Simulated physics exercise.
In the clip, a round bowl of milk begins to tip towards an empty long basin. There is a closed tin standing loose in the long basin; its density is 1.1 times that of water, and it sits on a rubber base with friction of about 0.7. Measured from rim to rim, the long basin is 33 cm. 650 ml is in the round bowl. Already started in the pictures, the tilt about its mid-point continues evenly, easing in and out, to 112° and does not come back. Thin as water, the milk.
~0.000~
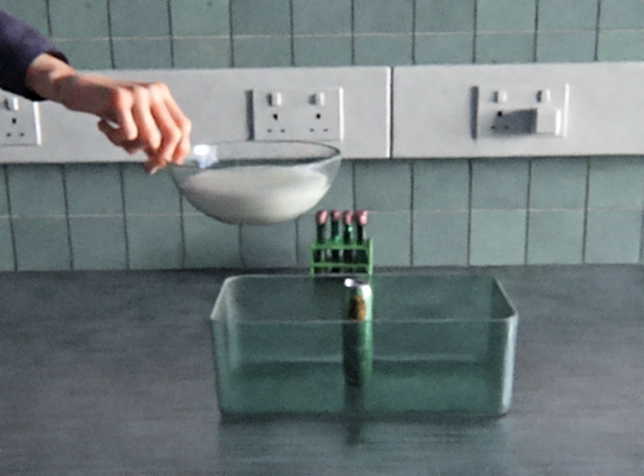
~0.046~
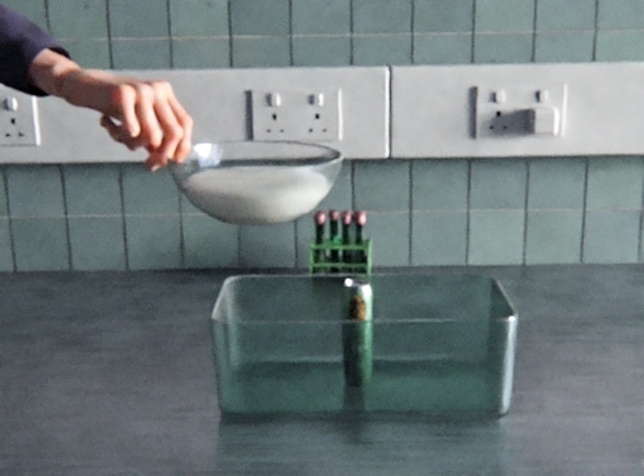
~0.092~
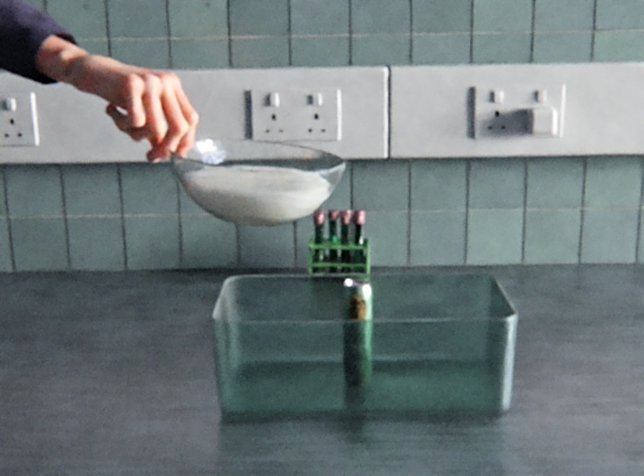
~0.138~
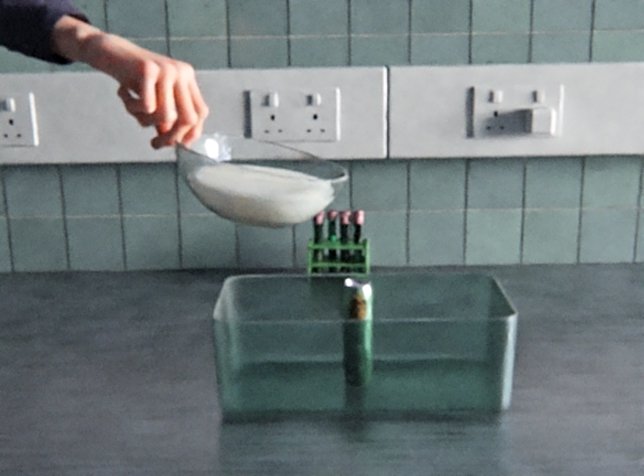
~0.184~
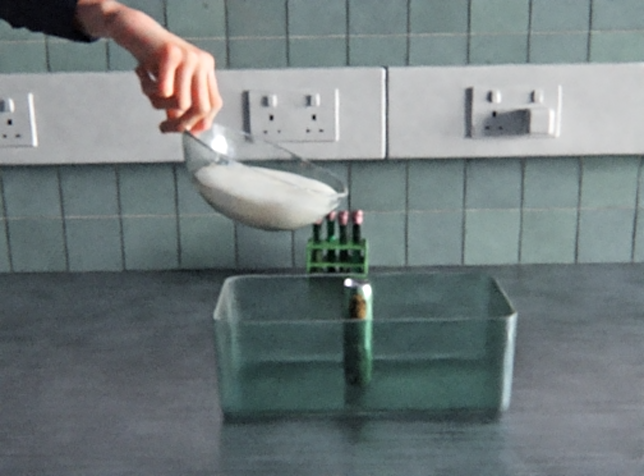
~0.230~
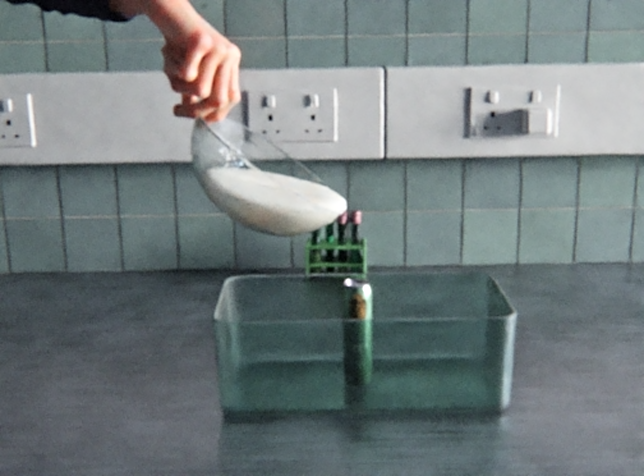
A hand holding a clear round bowl of milk by its left rim rises and shifts right, tilting the bowl steadily rightward until the milk reaches its lowered right edge, above a long glass basin with an upright tin inside.
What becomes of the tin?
The tin keeps upright.
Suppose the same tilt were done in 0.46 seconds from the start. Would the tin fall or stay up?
Outcome - the tin remains standing.
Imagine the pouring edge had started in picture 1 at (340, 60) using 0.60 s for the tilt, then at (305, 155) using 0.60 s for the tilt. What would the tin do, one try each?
Try 1: Still standing; try 2: Tipped over.
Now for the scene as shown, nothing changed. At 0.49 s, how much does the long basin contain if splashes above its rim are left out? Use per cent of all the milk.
I reckon close to 86 percent of it.
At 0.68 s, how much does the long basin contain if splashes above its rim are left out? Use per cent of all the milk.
Roughly 96 %.
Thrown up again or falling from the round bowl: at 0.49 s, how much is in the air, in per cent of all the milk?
Share: Roughly 14 per cent.
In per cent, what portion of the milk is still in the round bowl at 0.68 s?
Close to 0 in a hundred.
By 0.49 s the tilt is 103° and 0 per cent is still to pour; the tin stands where it began.
By 0.68 s the tilt is 112° and 0 per cent is still to pour; the tin stands where it began.
By 0.88 s the tilt is 112° and 0 per cent is still to pour; the tin stands where it began.
By 1.10 s the tilt is 112° and 0 per cent is still to pour; the tin stands where it began.
At rest the tin stands where it began.
